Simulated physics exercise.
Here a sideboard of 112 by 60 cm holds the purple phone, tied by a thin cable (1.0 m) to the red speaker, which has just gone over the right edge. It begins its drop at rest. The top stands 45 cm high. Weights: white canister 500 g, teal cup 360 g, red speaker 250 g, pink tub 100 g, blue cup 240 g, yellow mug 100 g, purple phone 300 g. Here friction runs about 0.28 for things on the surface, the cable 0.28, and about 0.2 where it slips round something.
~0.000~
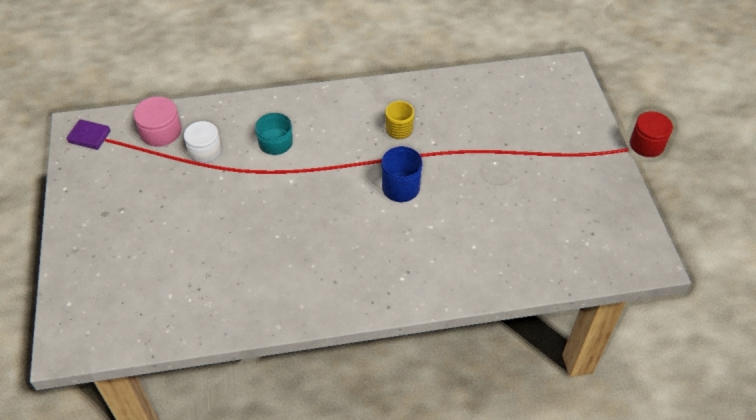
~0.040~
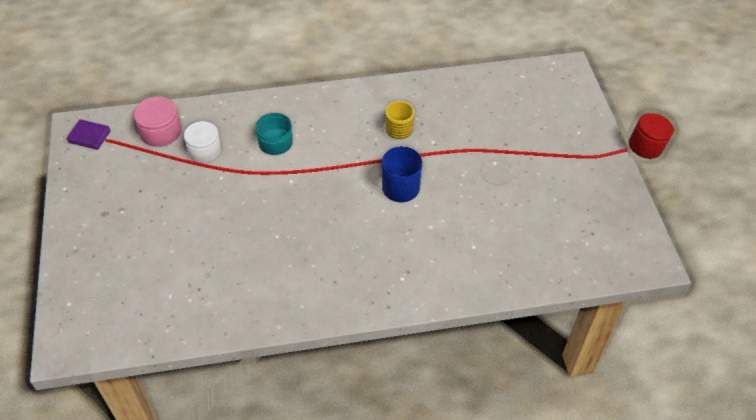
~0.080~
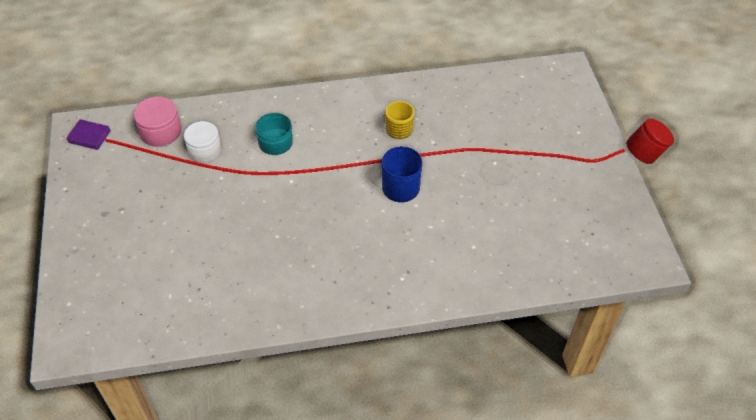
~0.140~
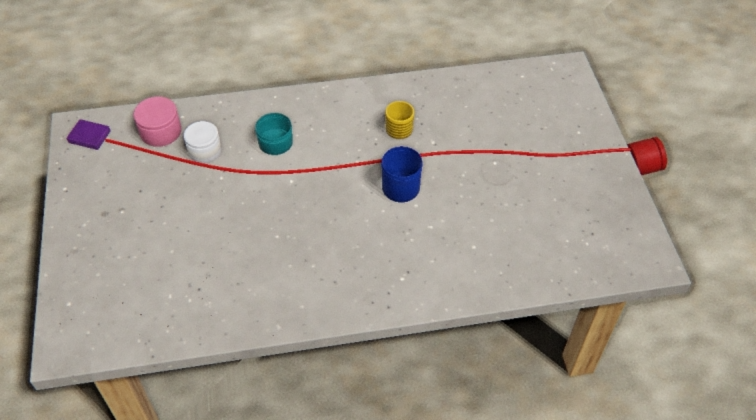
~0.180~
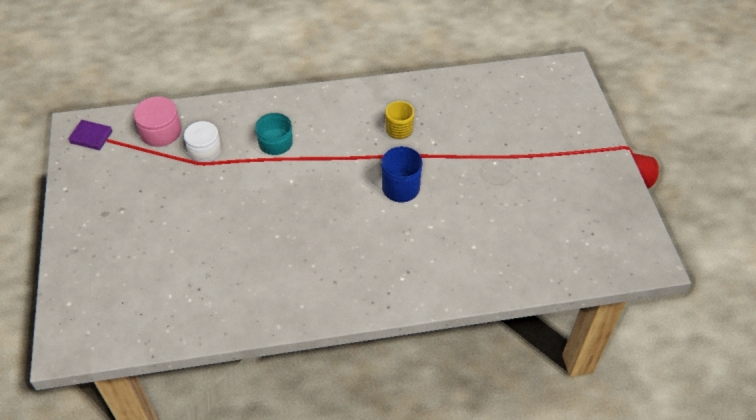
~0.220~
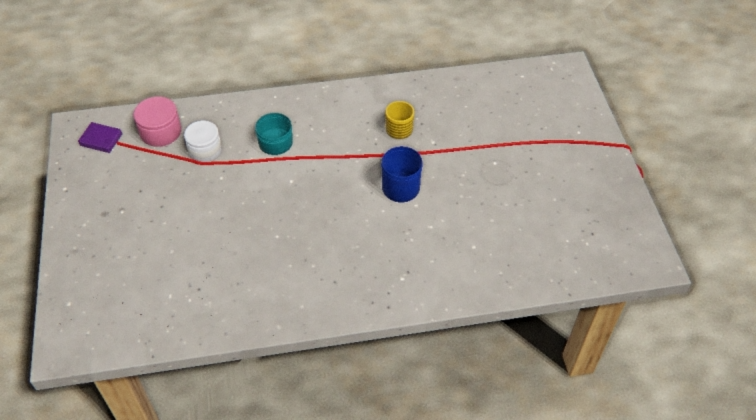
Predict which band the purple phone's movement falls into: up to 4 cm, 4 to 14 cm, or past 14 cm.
Band: Past 14 cm.
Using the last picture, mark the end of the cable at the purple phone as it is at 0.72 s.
Somewhere around (208, 162) in the final picture.
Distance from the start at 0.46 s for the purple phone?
By then the purple phone has moved close to 15 cm.
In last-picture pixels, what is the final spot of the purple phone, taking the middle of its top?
Roughly (280, 168).
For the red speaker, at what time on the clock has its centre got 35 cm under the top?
It gets there at roughly 1.05 s.
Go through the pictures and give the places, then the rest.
Purple phone (88, 132); cable runs through (581, 155) (474, 152) (368, 163) (260, 172) (157, 154), in the first frame.
Red speaker (655, 125); cable runs through (580, 157) (368, 163) (157, 154), in the second frame.
Red speaker (650, 141); cable runs through (580, 160) (367, 163) (157, 154), in the third frame.
Red speaker (646, 157); cable runs through (581, 153) (368, 163) (158, 154), in the fourth frame.
Red speaker (636, 171); cable runs through (593, 151) (376, 157) (160, 154), in the fifth frame.
Purple phone (99, 135); cable runs through (593, 143) (488, 146) (170, 156), in the sixth frame.
By 0.5 s, the cable's tail end at (171, 158); purple phone 14 cm off its start, red speaker over the edge, pink tub 2 cm off its start.
By 0.7 s, the cable's tail end at (208, 162); purple phone 23 cm off its start, red speaker over the edge, white canister 2 cm off its start.
By 1.0 s, the cable's tail end at (231, 172); purple phone 27 cm off its start at (211, 172), red speaker over the edge, white canister 2 cm off its start at (211, 130).
By 1.2 s, the cable's tail end at (286, 171); purple phone 37 cm off its start, red speaker over the edge, white canister 2 cm off its start.
By 2.4 s, the cable's tail end at (299, 169); purple phone 39 cm off its start at (280, 168), red speaker over the edge, white canister 2 cm off its start at (211, 130), pink tub 2 cm off its start at (165, 109).
